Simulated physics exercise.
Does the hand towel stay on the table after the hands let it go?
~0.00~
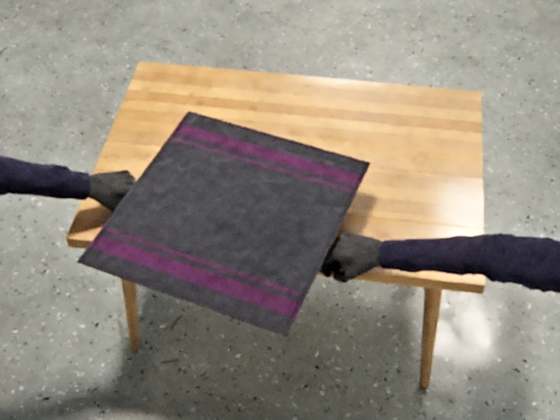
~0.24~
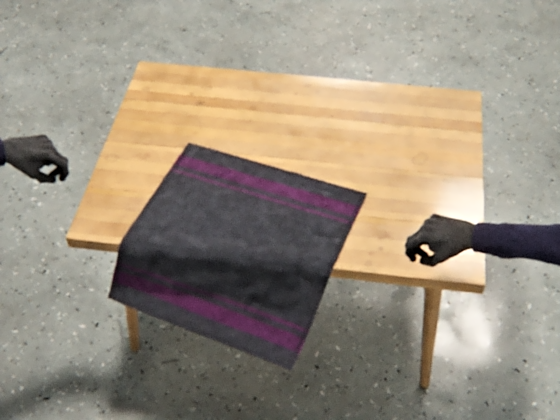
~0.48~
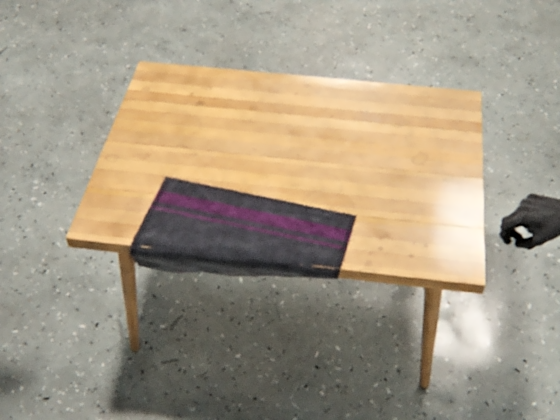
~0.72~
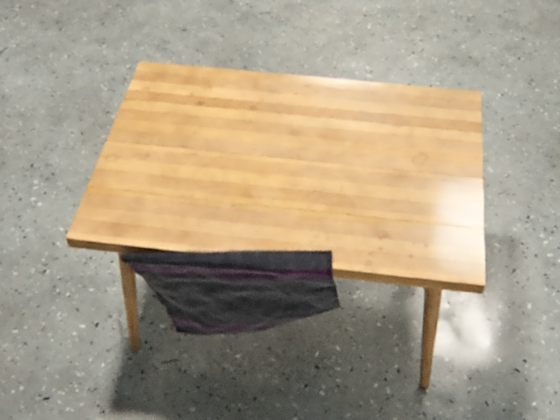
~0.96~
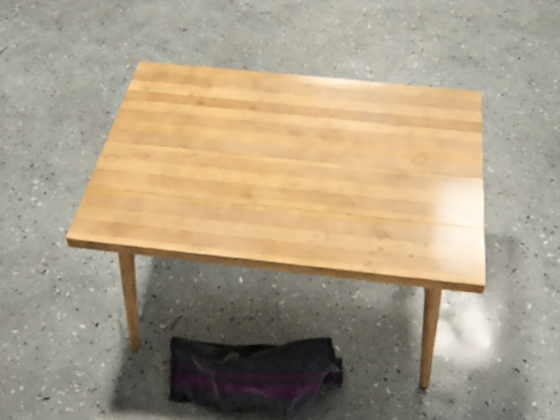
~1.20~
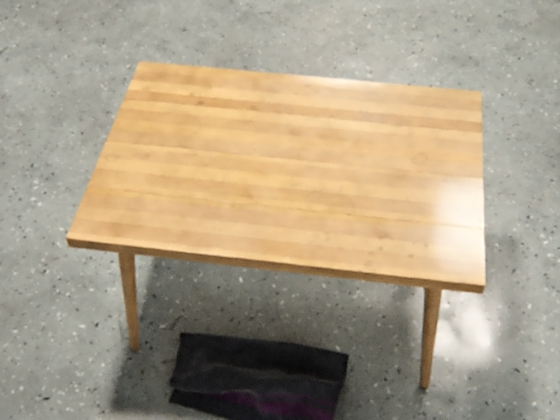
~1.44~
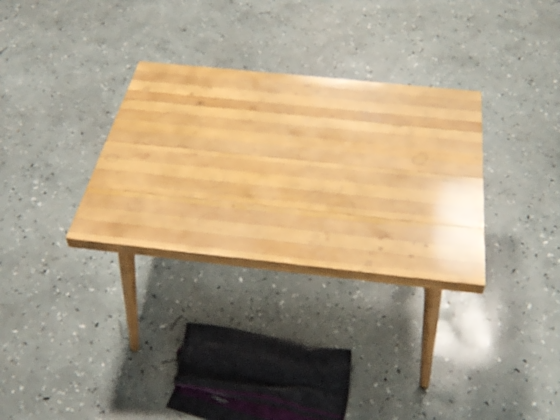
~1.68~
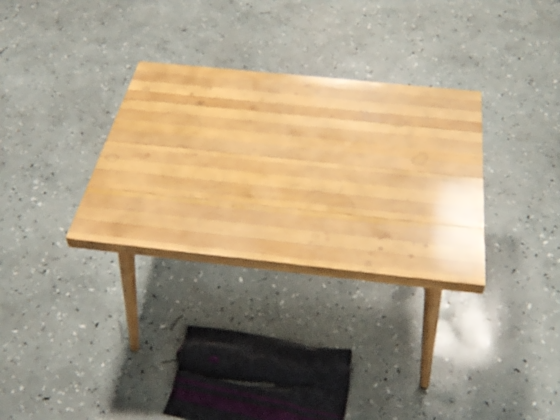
No, it slides over the front edge and drops off, ending in a folded heap on the floor.
